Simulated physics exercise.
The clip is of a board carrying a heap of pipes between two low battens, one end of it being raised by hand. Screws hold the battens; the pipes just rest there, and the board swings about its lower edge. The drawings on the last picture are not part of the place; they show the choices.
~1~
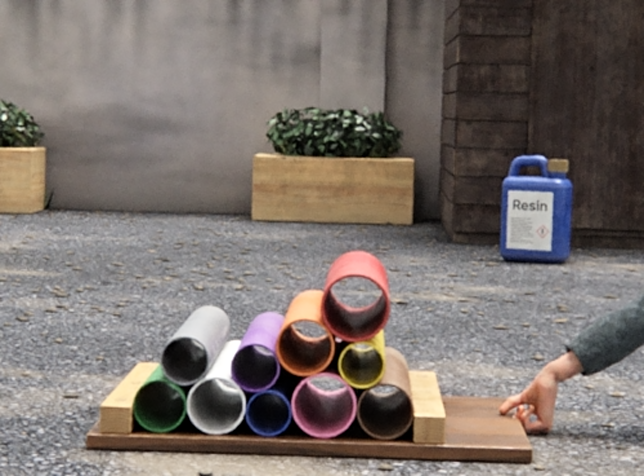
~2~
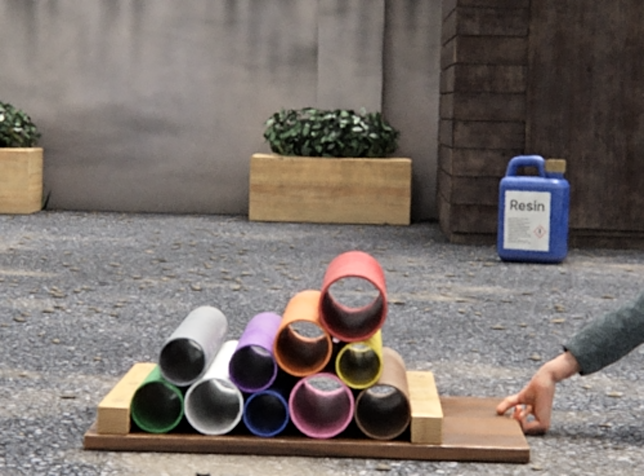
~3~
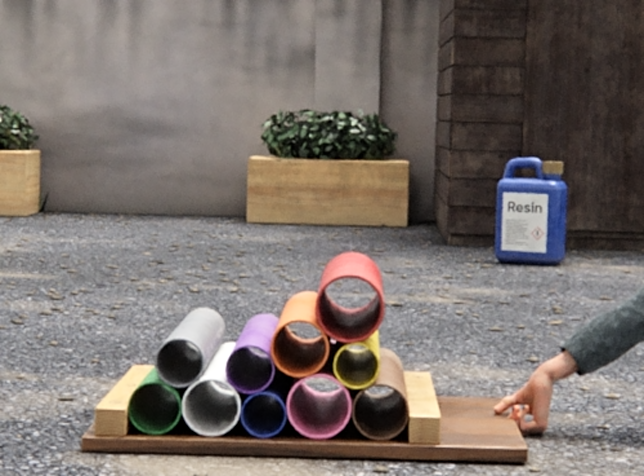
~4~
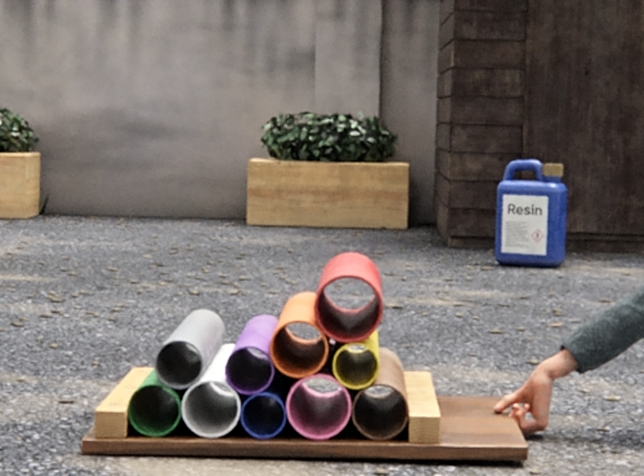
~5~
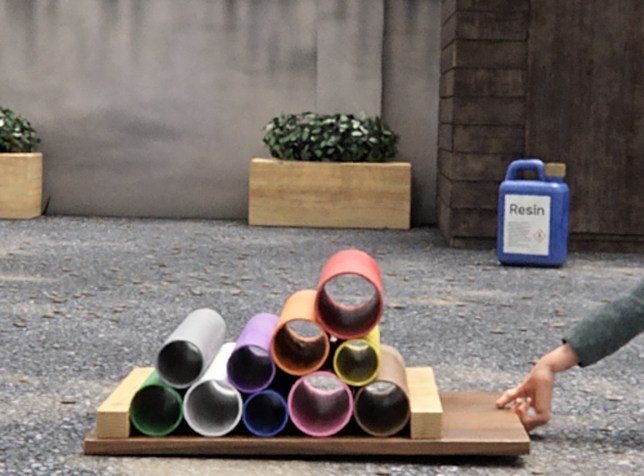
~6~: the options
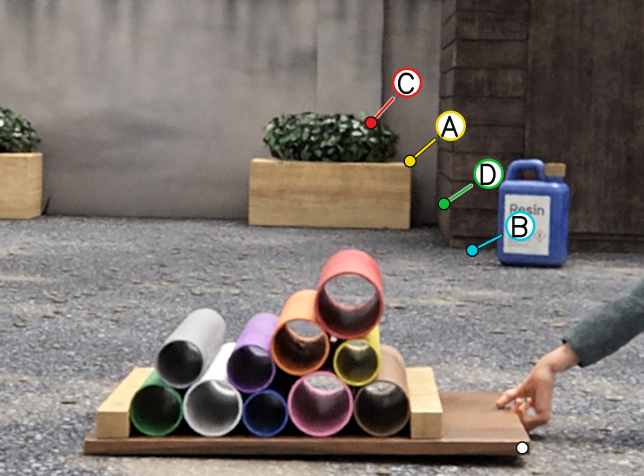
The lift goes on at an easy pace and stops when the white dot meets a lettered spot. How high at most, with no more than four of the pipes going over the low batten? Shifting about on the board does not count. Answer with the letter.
Stop at D.
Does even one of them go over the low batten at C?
Yes.
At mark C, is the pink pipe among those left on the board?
The pink pipe: Yes.
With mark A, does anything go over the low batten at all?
Yes, at A.
On the marked copy, A at (410, 161); B at (472, 251); C at (371, 123); D at (444, 204); the white dot at (522, 448).
Taking D. A third of the way, board at 20°.
Two thirds of the way, board at 35°.
When it is over, board at 35°, four over the low batten (purple, grey, orange, red).
As for the rest, A five over the low batten; B one over the low batten (grey); C five over the low batten.
